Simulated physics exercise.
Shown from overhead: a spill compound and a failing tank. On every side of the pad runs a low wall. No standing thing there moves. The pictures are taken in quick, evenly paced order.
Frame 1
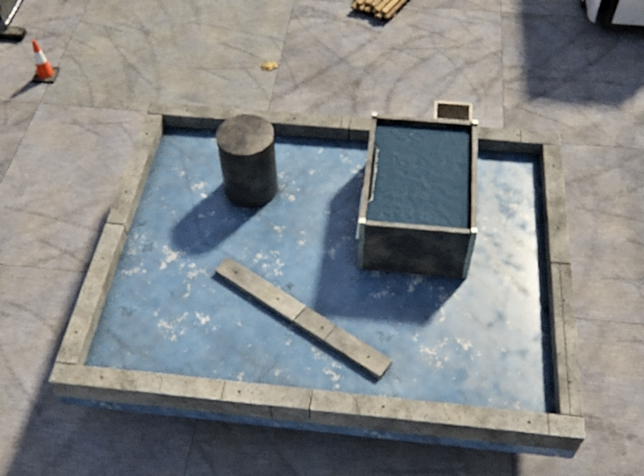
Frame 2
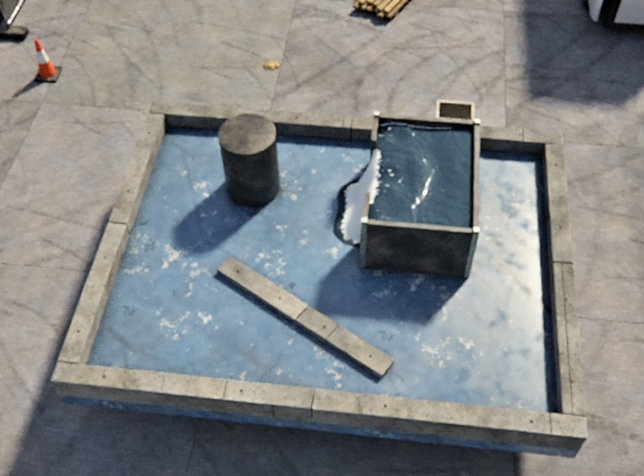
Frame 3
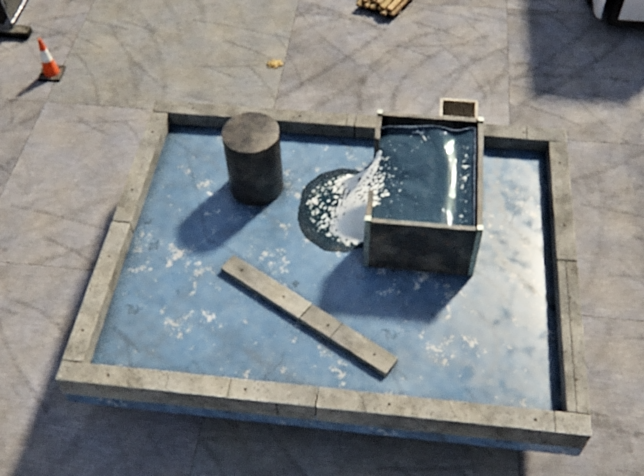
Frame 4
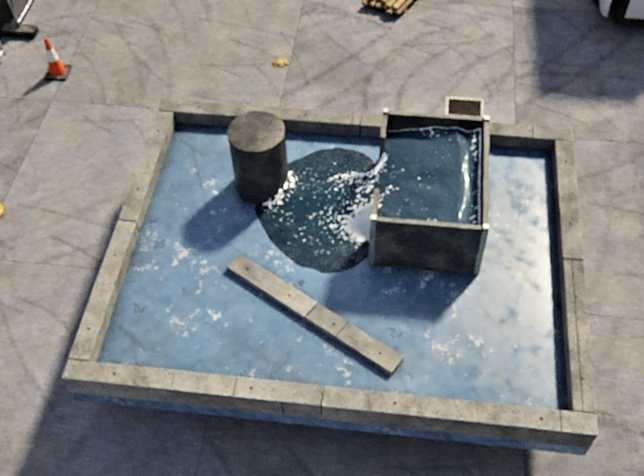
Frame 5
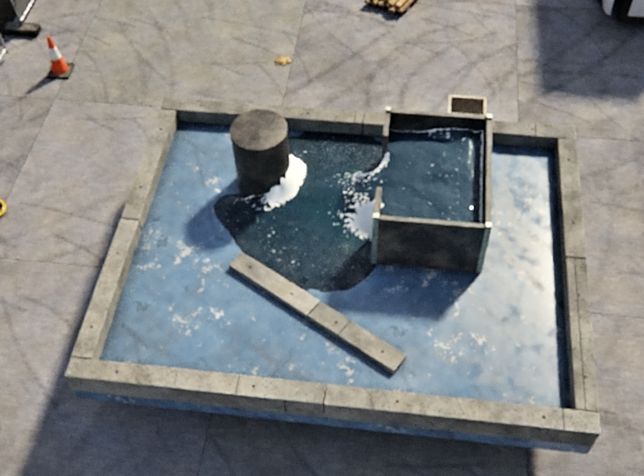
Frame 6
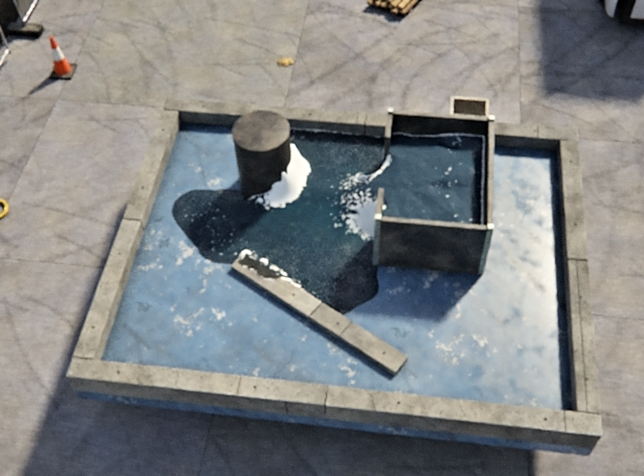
In a low-walled concrete compound, dark water pouring from the left side of an open tank, spreading around a cylinder and reaching a slanted barrier.
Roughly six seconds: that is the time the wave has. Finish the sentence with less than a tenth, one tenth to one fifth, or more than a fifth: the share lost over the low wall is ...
The share lost over the low wall is less than a tenth.
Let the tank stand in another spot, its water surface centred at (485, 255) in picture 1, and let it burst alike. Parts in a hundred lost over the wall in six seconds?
Measured share: Close to 2 per cent.
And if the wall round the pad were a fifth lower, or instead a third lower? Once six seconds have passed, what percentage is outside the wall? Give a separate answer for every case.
Well, you'd get 10 per cent in the first case and 16 per cent in the second.
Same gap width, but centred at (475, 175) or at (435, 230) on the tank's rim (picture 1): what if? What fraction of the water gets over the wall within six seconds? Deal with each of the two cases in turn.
Near 22 per cent, then near 12 per cent.
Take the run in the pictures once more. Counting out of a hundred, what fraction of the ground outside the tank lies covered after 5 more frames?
That's roughly 40 per cent.
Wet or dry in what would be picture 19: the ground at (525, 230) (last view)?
That place would be high and dry.
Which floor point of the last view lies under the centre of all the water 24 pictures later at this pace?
Roughly (294, 239) in the last picture.
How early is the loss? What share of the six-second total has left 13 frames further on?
That comes to 70 per cent, as I work it out.
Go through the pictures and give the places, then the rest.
Still water in the open tank at (421, 175), in the first frame.
The front is at (348, 239), out from the gap at (372, 196), in the second frame.
The front is at (306, 222), out from the gap at (375, 197), in the third frame.
The front is at (261, 210), out from the gap at (381, 196), in the fourth frame.
The front is at (222, 208), out from the gap at (383, 194), in the fifth frame.
Water pours out at (385, 196) and has run to (180, 212), in the sixth frame.
A moment on, water covers 30 % of the floor; the low wall has let 0 % over.
Next, water covers 35 % of the floor; the low wall has let 0 % over.
Then, water covers 55 % of the floor; the low wall has let 3 % over.
Later, water covers 70 % of the floor; the low wall has let 4 % over.
In the end, water covers 85 % of the floor; the low wall has let 4 % over.
